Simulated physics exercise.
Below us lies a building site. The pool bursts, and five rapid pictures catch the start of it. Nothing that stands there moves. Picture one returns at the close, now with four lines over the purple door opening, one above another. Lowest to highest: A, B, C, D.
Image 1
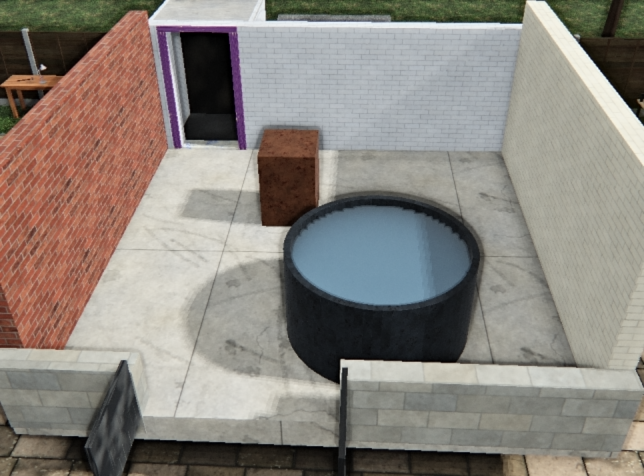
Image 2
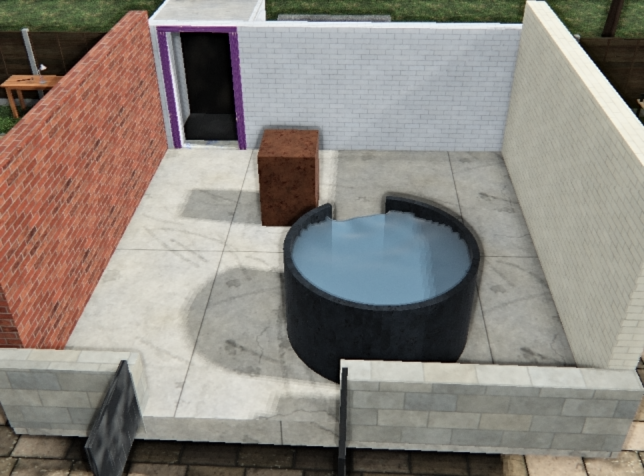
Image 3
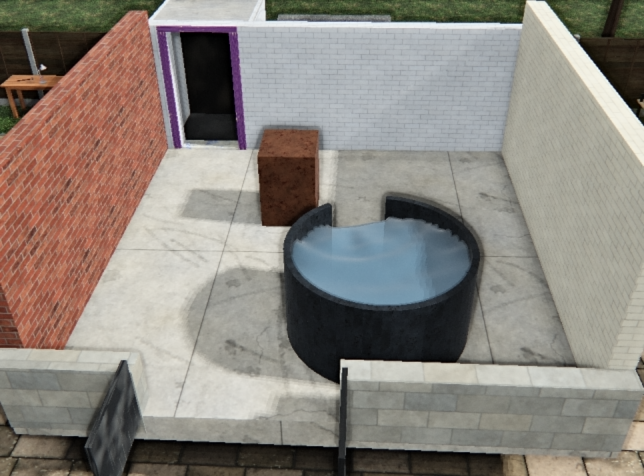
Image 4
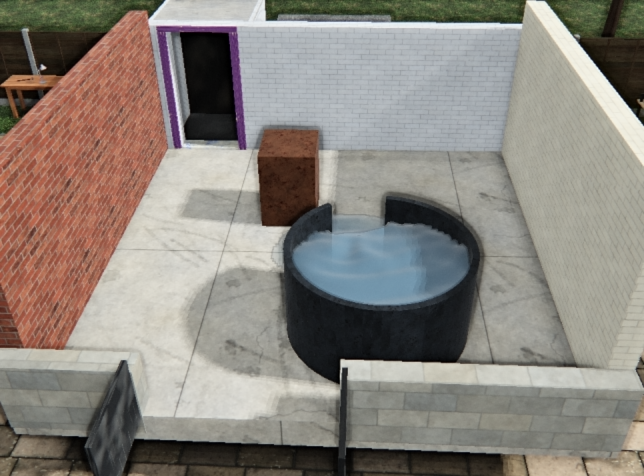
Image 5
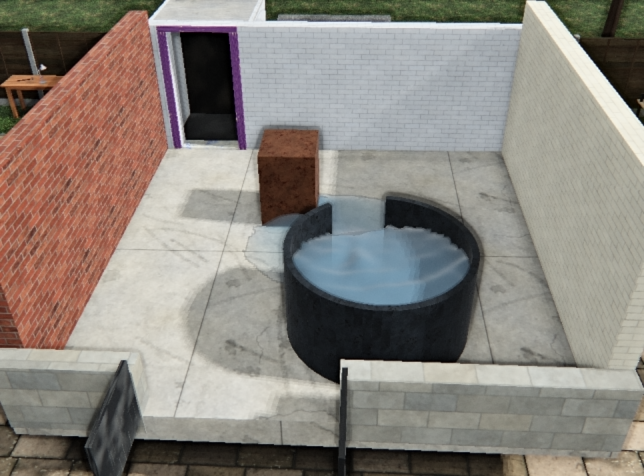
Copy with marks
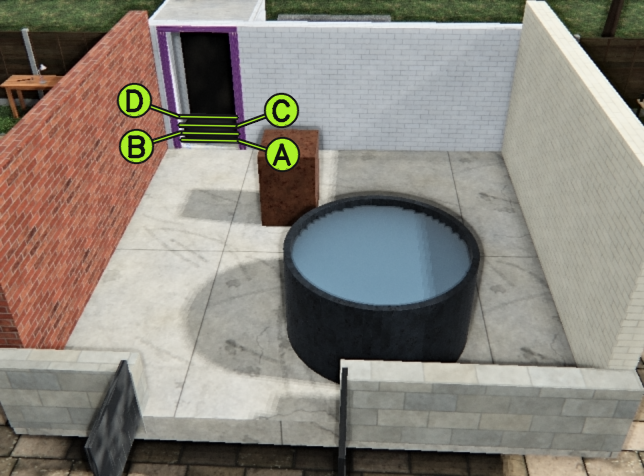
To begin with, a round black pool of still blue water stands on a walled concrete yard, near a rusty brown block. A gap opens in the pool's far rim, and the water inside dips and ripples. Water then shows on the concrete behind the pool, around the foot of the block.
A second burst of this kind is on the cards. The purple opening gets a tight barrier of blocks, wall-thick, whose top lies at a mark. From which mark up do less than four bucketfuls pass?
Take A.
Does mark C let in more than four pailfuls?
No, not at all.
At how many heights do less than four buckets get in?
All of the four.
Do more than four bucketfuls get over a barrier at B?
No.
In lime, A at (210, 140); B at (209, 133); C at (208, 125); D at (207, 117); from the bottom up A, B, C, D.
If A is chosen, a splash gets over, under a bucket.
If B is chosen, nothing gets over.
If C is chosen, nothing gets over.
If D is chosen, nothing gets over.
